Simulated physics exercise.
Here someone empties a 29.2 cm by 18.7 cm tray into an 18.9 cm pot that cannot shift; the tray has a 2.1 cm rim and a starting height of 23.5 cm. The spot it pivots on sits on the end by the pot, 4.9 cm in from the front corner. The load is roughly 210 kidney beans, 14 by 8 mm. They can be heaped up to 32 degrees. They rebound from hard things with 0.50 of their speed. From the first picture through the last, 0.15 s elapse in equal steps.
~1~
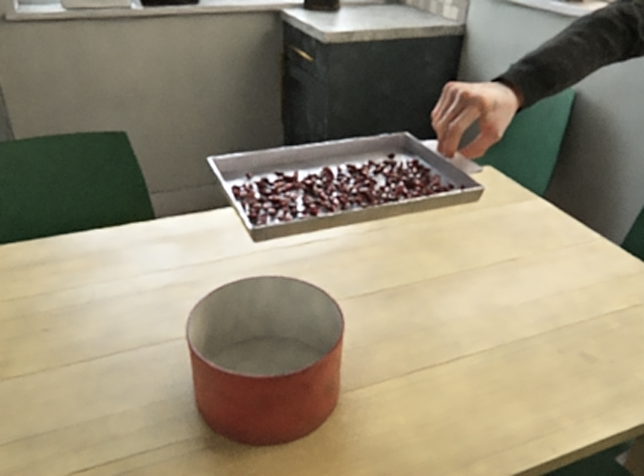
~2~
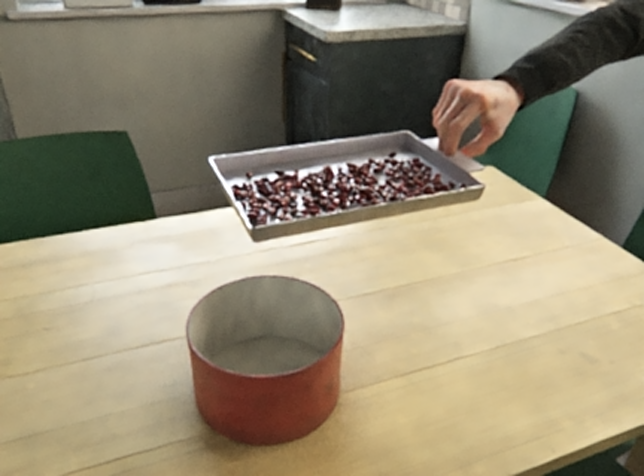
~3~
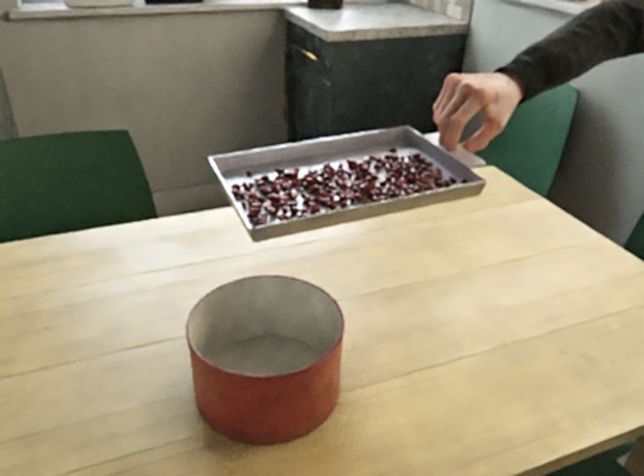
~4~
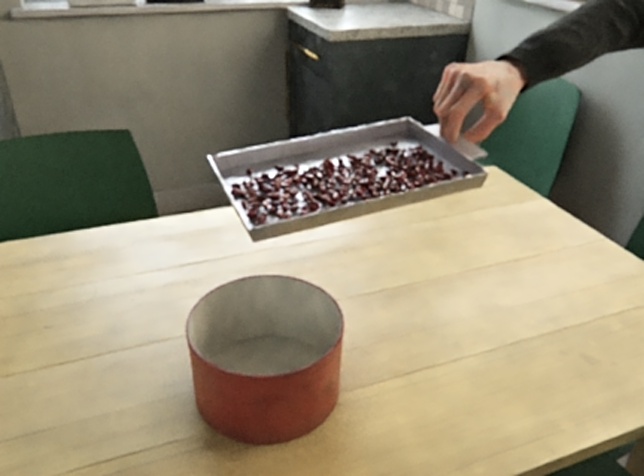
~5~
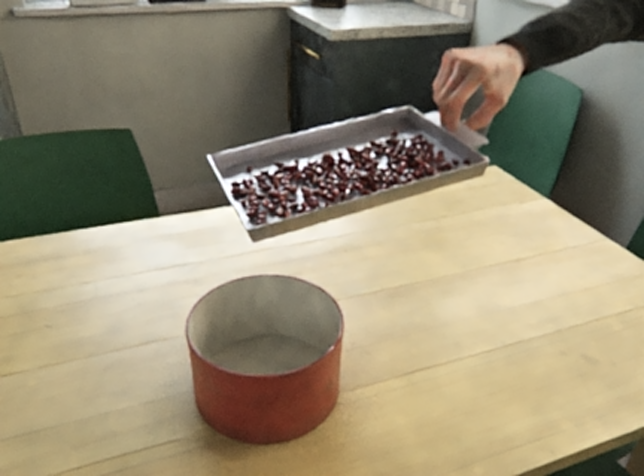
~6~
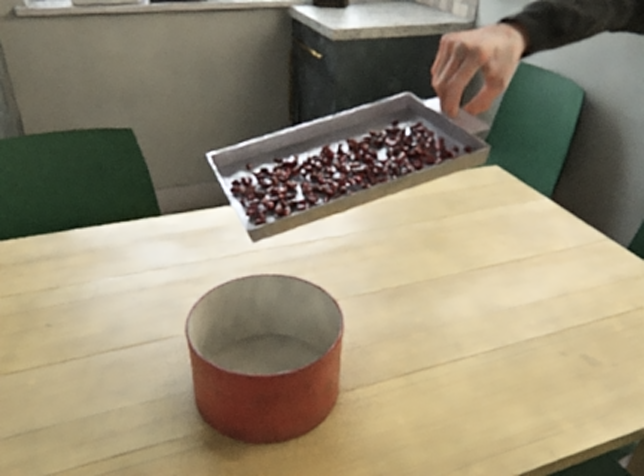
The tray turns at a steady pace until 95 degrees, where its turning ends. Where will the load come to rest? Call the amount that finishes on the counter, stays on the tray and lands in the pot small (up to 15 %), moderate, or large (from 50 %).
At the end, counter: Large, tray: Small, pot: Moderate.
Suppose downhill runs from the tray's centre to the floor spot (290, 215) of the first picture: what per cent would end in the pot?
I'd say close to 65 %.
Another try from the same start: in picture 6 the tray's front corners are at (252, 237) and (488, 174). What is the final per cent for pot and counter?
Pot 80 % / counter 20 %.
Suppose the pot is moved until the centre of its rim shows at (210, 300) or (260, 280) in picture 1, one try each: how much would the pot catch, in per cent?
The shares would be near 75 and 10 per cent respectively.
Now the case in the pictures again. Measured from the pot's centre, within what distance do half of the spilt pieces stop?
About 22 centimetres.
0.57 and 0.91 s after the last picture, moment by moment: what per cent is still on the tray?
60 then 15.
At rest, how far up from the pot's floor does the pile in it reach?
Some 1.0 cm above the floor.
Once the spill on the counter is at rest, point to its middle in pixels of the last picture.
The spill's middle ends up near (115, 403).
Then, 0.34 s after the last picture, tilt 52 degrees; the tray holds 100 %, the pot 0 %.
Then, 0.57 s after the last picture, tilt 80 degrees; the tray holds 60 %, the pot 0 %.
Then, 0.91 s after the last picture, tilt 95 degrees; the tray holds 15 %, the pot 25 %.
In the end, counter 65 %, tray 0 %, pot 35 %.
